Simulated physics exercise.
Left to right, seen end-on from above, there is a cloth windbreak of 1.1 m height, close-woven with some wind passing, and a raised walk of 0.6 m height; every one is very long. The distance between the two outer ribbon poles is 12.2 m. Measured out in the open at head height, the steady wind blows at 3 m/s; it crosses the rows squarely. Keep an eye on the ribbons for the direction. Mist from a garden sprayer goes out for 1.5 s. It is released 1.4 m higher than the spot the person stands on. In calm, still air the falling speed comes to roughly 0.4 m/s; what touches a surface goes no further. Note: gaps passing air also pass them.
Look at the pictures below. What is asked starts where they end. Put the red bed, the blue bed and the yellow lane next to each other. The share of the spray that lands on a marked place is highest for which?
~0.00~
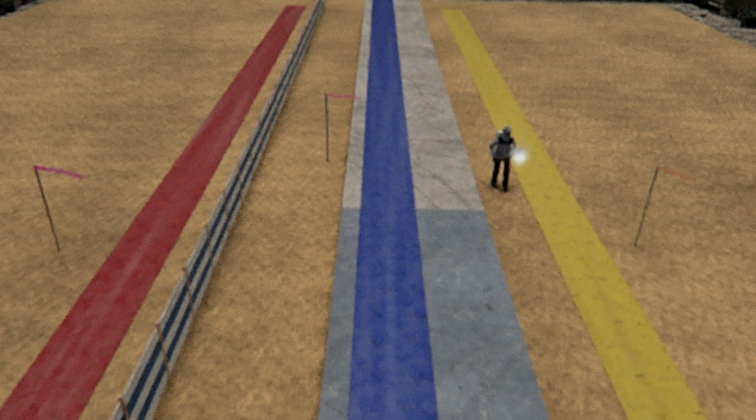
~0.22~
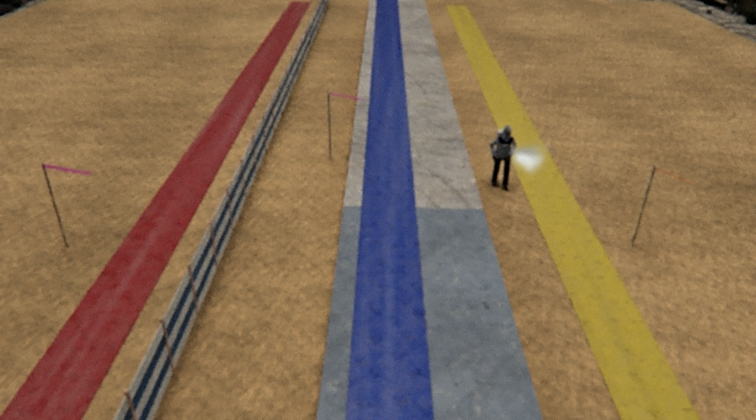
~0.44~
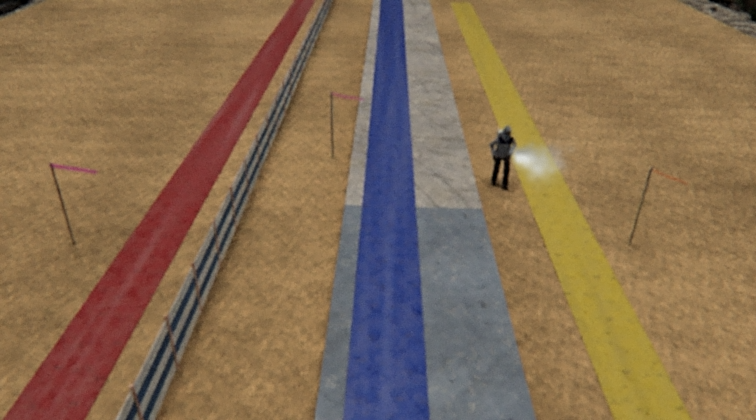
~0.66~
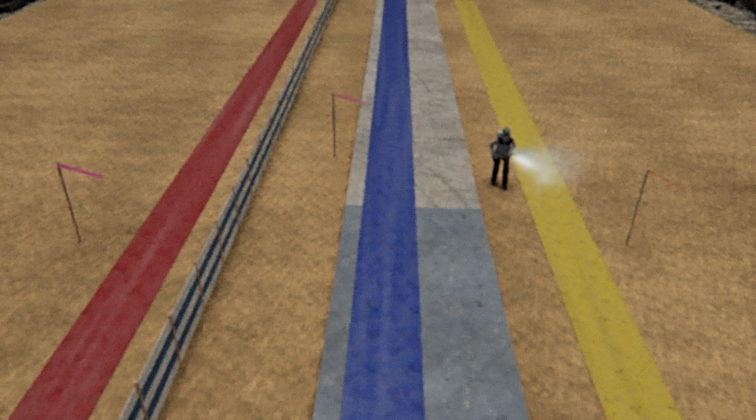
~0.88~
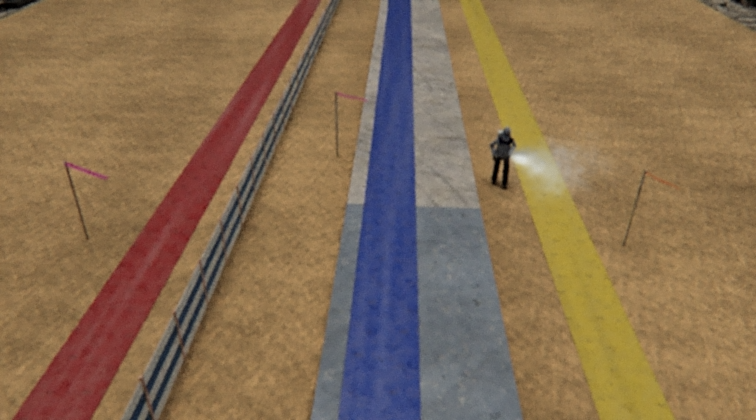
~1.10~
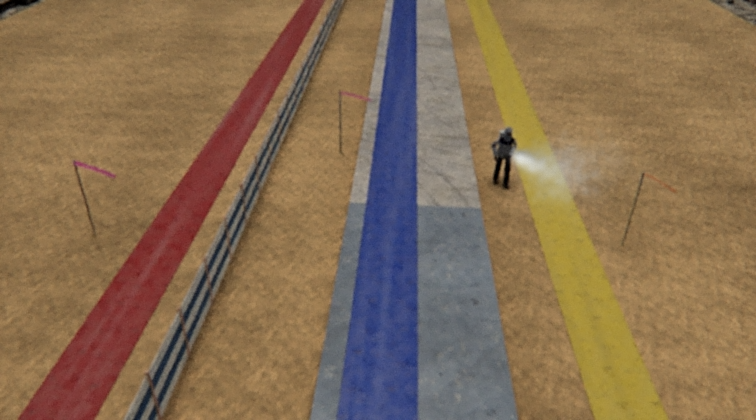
Highest for yellow.
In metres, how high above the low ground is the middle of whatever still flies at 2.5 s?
About 0.6 m high.
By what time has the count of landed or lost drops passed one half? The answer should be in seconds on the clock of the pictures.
At roughly 3.6 s.
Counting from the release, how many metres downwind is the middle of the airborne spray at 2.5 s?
My estimate would be some 2.5 metres.
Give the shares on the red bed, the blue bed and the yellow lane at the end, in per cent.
About 0 per cent red, 0 per cent blue and 20 per cent yellow.
After 2.5 s, 80 % is in the air or yet to come; 12 % lies on the yellow lane, 0 % on the red bed and 0 % on the blue bed; the middle of what still flies is 0.7 m above the low ground, near (604, 186).
After 4.0 s, 43 % is in the air or yet to come; 21 % lies on the yellow lane, 0 % on the red bed and 0 % on the blue bed; the middle of what still flies is 0.6 m above the low ground, near (705, 192).
After 8.0 s, 12 % is in the air or yet to come; 22 % lies on the yellow lane, 0 % on the red bed and 0 % on the blue bed.
After 20.0 s, 0 % is in the air or yet to come; 22 % lies on the yellow lane, 0 % on the red bed and 0 % on the blue bed.
After 45.0 s, 0 % is in the air or yet to come; 22 % lies on the yellow lane, 0 % on the red bed and 0 % on the blue bed.
